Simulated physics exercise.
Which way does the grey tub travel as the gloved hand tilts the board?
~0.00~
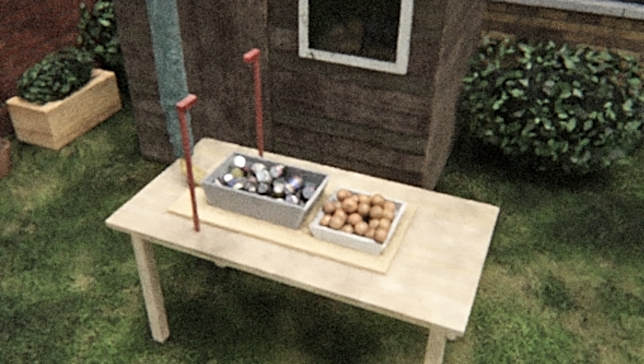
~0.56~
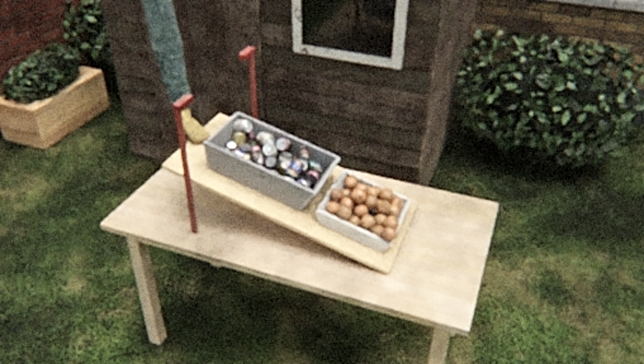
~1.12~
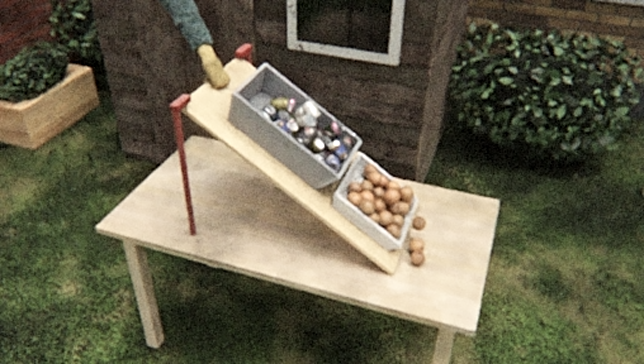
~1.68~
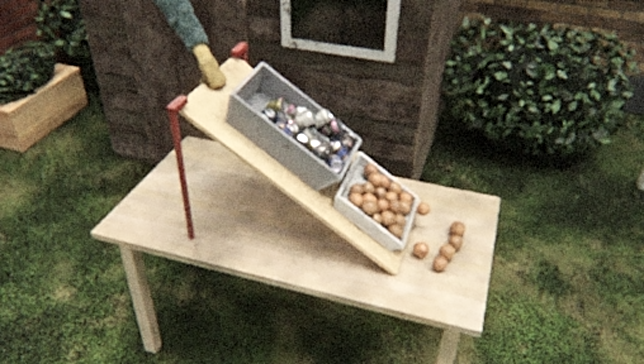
The grey tub moves up as its end of the board is raised.
